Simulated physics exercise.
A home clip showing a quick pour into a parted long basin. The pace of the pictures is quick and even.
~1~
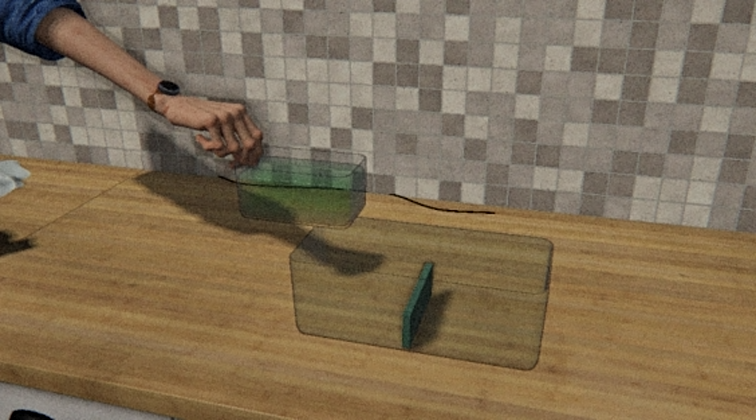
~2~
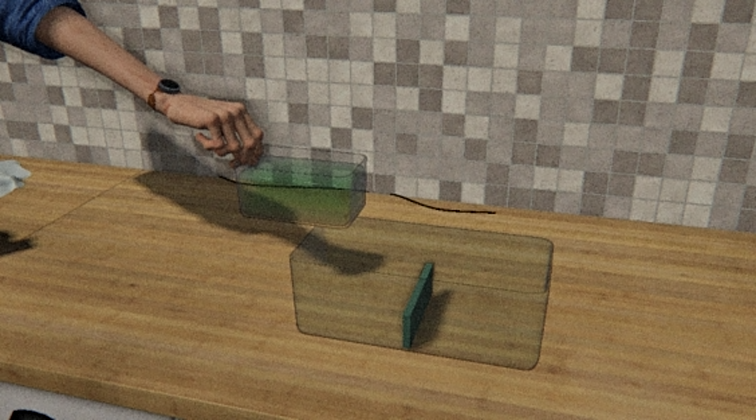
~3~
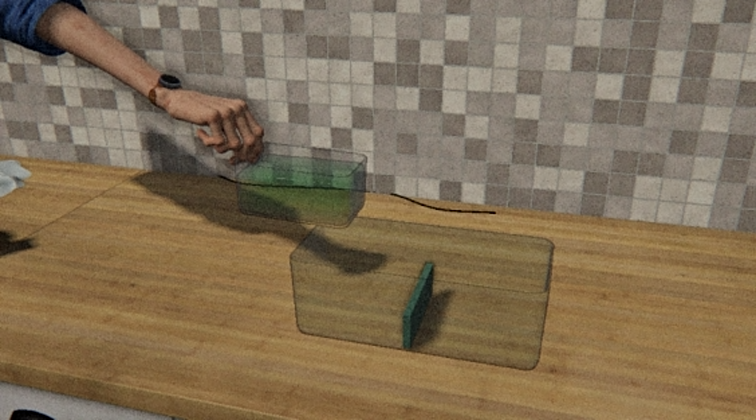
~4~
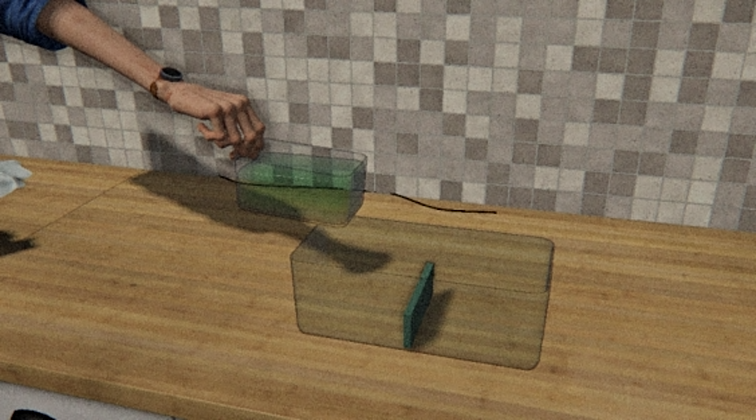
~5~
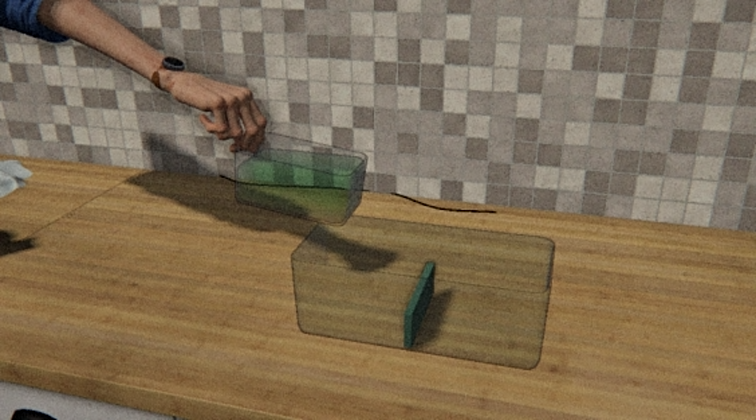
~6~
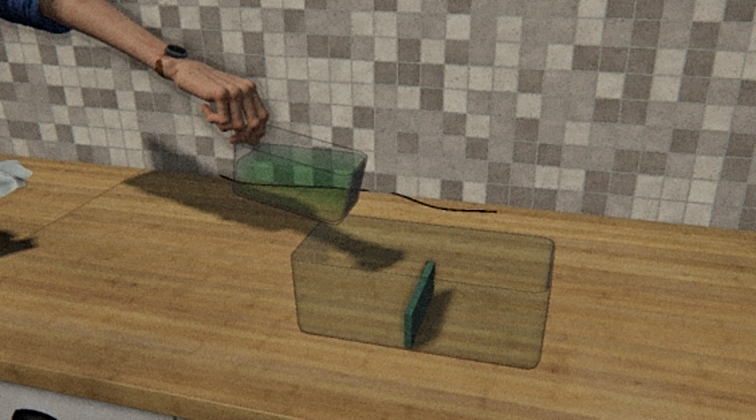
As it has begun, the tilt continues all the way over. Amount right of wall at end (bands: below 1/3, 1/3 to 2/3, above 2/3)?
The share right of the wall will be large, beyond two thirds.
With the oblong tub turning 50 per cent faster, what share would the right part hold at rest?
It comes to some 70 in a hundred.
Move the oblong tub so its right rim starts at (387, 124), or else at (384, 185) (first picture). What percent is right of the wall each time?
You'd see around 85 per cent, and then around 90 per cent.
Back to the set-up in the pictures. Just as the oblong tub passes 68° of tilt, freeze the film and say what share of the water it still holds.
55 per cent, roughly.
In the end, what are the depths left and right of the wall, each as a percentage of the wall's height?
On the left roughly 10, on the right roughly 50.
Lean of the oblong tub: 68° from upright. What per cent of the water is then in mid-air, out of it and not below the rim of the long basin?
It's close to 35 %.
A moment on, the oblong tub is tipped part way and 57 per cent is still to pour, 7 is left of the wall and 0 right of it.
Next, the oblong tub is tipped on its side and 9 per cent is still to pour, 6 is left of the wall and 64 right of it.
Then the oblong tub is tipped on its side and 2 per cent is still to pour, 17 is left of the wall and 75 right of it.
Later the oblong tub is tipped on its side and 0 per cent is still to pour, 21 is left of the wall and 75 right of it.
In the end 21 per cent lies left of the wall, 75 right of it and 4 outside.
